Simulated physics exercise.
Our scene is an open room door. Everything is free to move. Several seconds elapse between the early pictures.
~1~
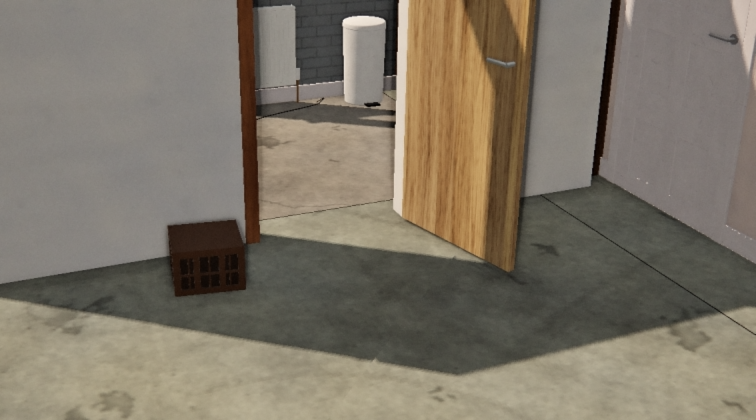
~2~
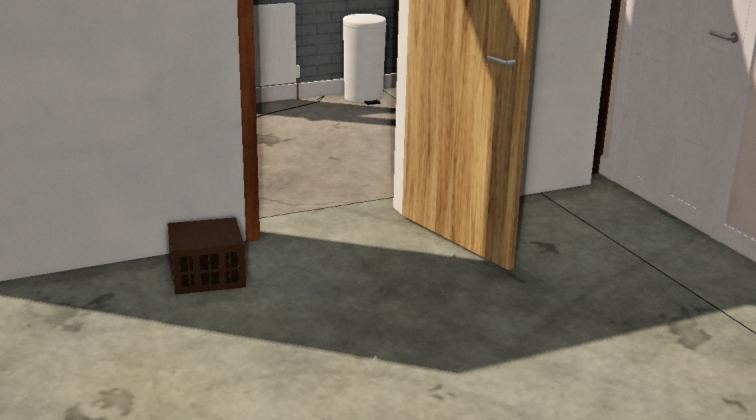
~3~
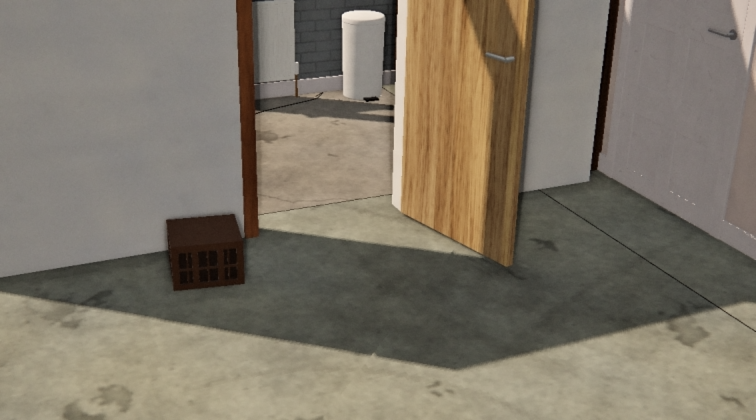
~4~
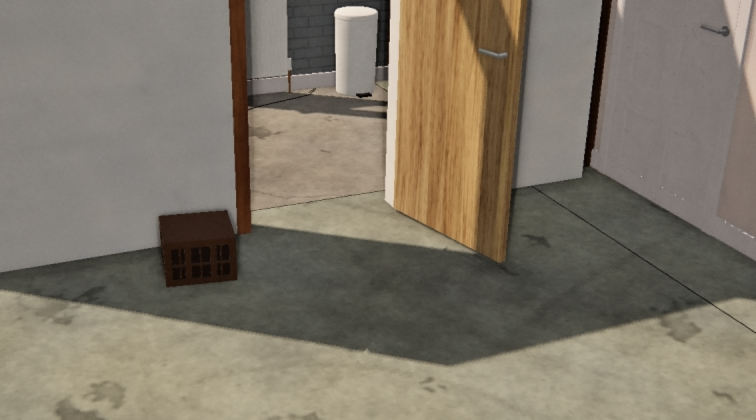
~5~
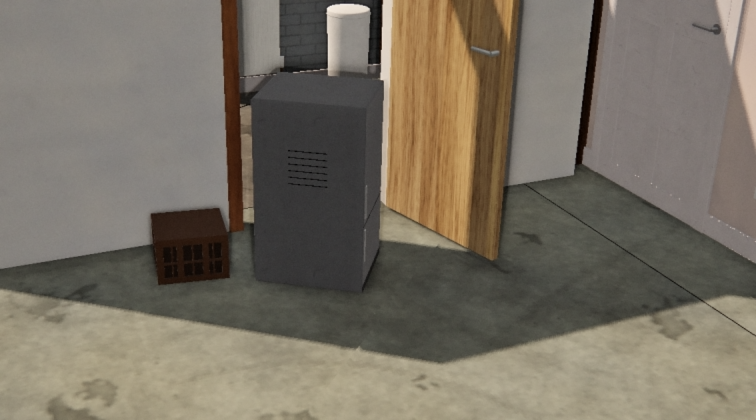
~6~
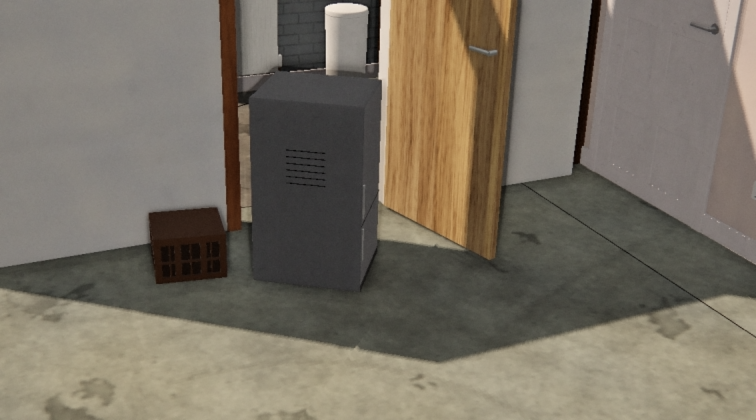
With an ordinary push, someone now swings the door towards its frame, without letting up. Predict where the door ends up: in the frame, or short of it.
Short of it.
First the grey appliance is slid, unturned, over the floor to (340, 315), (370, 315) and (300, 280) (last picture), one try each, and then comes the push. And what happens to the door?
Try 1: Door ends up flush. Try 2: Door ends up flush. Try 3: Door stays partly open.
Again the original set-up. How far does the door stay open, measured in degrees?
Around 60 degrees.
Then, 0.50 s later than the last frame, door 87° open.
Then, 0.70 s later than the last frame, door 72° open.
When it is over, door 60° open; both as before. End places, in pixels of the last picture, grey appliance near (314, 180).
